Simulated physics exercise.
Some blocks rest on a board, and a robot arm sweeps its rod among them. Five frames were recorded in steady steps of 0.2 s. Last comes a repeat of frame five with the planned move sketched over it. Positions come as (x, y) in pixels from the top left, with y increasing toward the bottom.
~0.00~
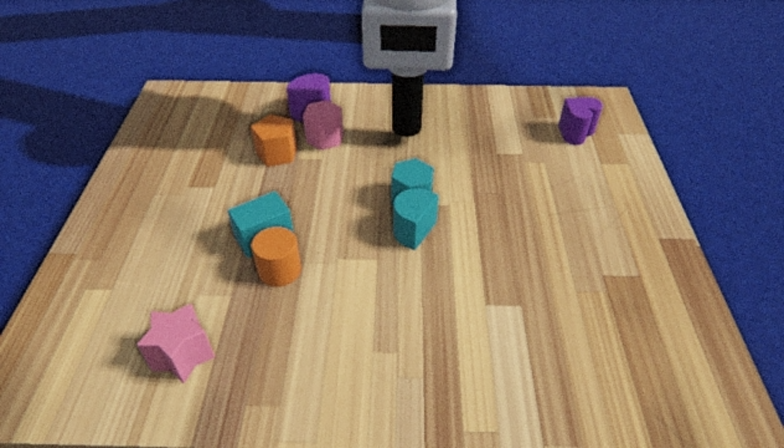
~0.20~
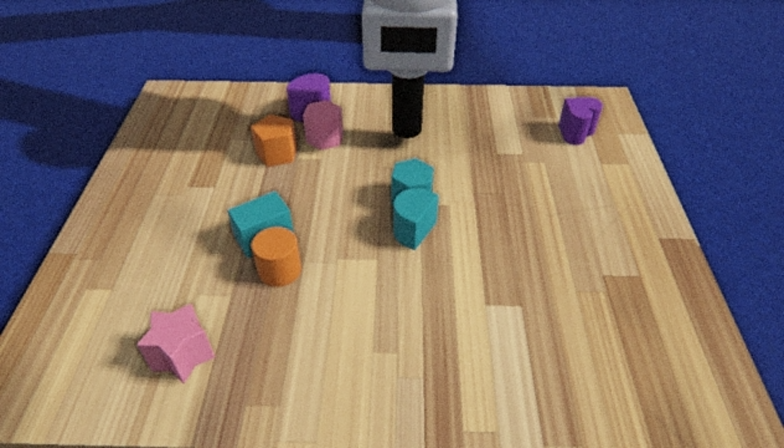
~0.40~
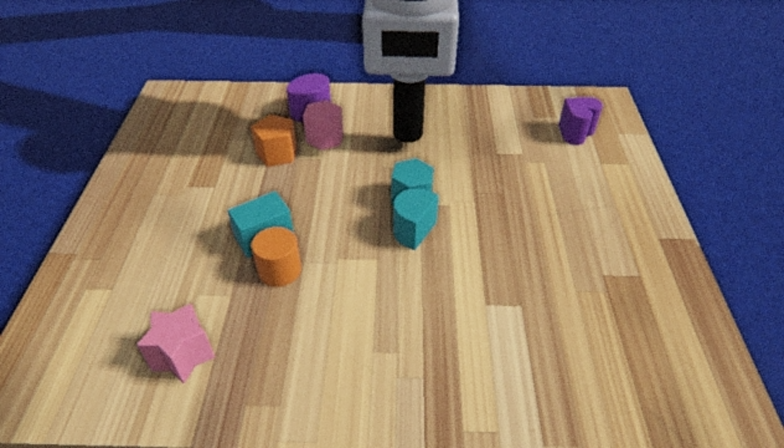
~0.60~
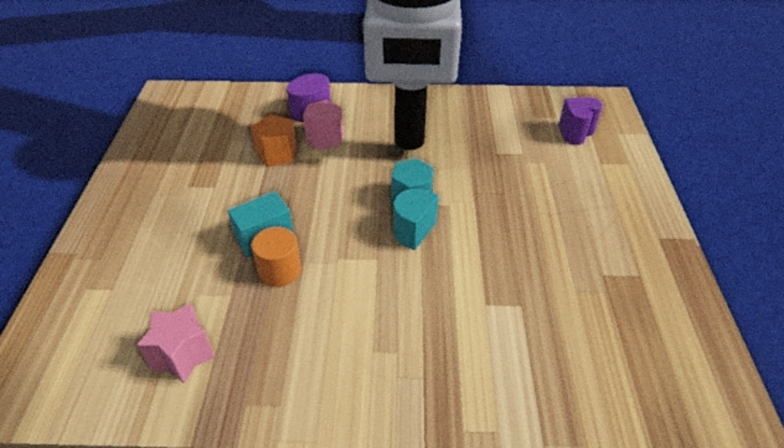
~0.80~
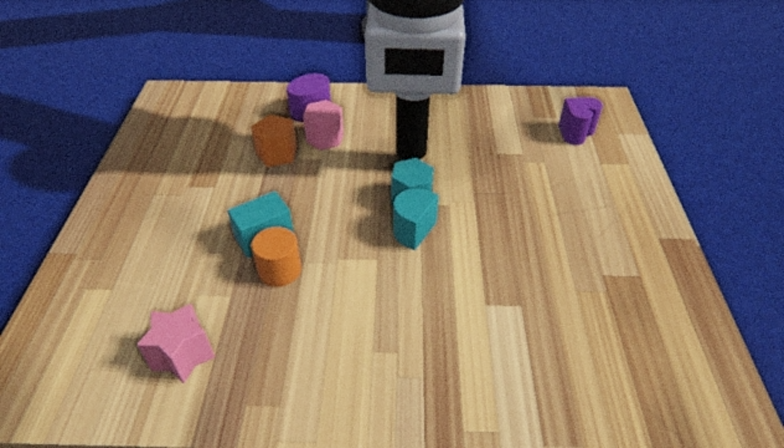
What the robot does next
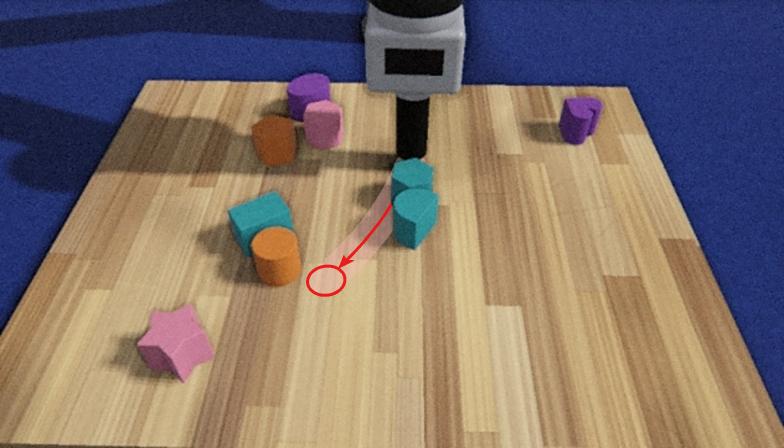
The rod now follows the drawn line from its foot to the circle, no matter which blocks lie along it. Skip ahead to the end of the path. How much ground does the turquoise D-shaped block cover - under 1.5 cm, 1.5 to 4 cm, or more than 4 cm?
The move is long, over 4 cm.
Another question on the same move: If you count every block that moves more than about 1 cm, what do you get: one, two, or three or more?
Blocks that move over 1 cm: Two.
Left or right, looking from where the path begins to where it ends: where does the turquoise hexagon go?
It goes toward the left-hand side.
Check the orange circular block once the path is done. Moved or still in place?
The block stays on its spot.
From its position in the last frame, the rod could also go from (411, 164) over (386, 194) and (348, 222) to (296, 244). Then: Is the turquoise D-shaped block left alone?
It seems not.
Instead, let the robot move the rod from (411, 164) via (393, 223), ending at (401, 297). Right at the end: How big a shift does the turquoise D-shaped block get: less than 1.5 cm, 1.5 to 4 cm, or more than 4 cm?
Long, over 4 cm.
The line goes from (411, 164) by way of (381, 219) to (326, 280).
What follows on the original path. One third of the way, rod (394, 188); turquoise hexagon (410, 196); turquoise D-shaped block (420, 227).
Two thirds of the way, rod (365, 228); turquoise hexagon (409, 213), turned 40° anticlockwise; turquoise D-shaped block (433, 244).
At the end, rod (325, 268); orange circular block unmoved; turquoise hexagon (409, 213), turned 40° anticlockwise; turquoise D-shaped block (433, 244).
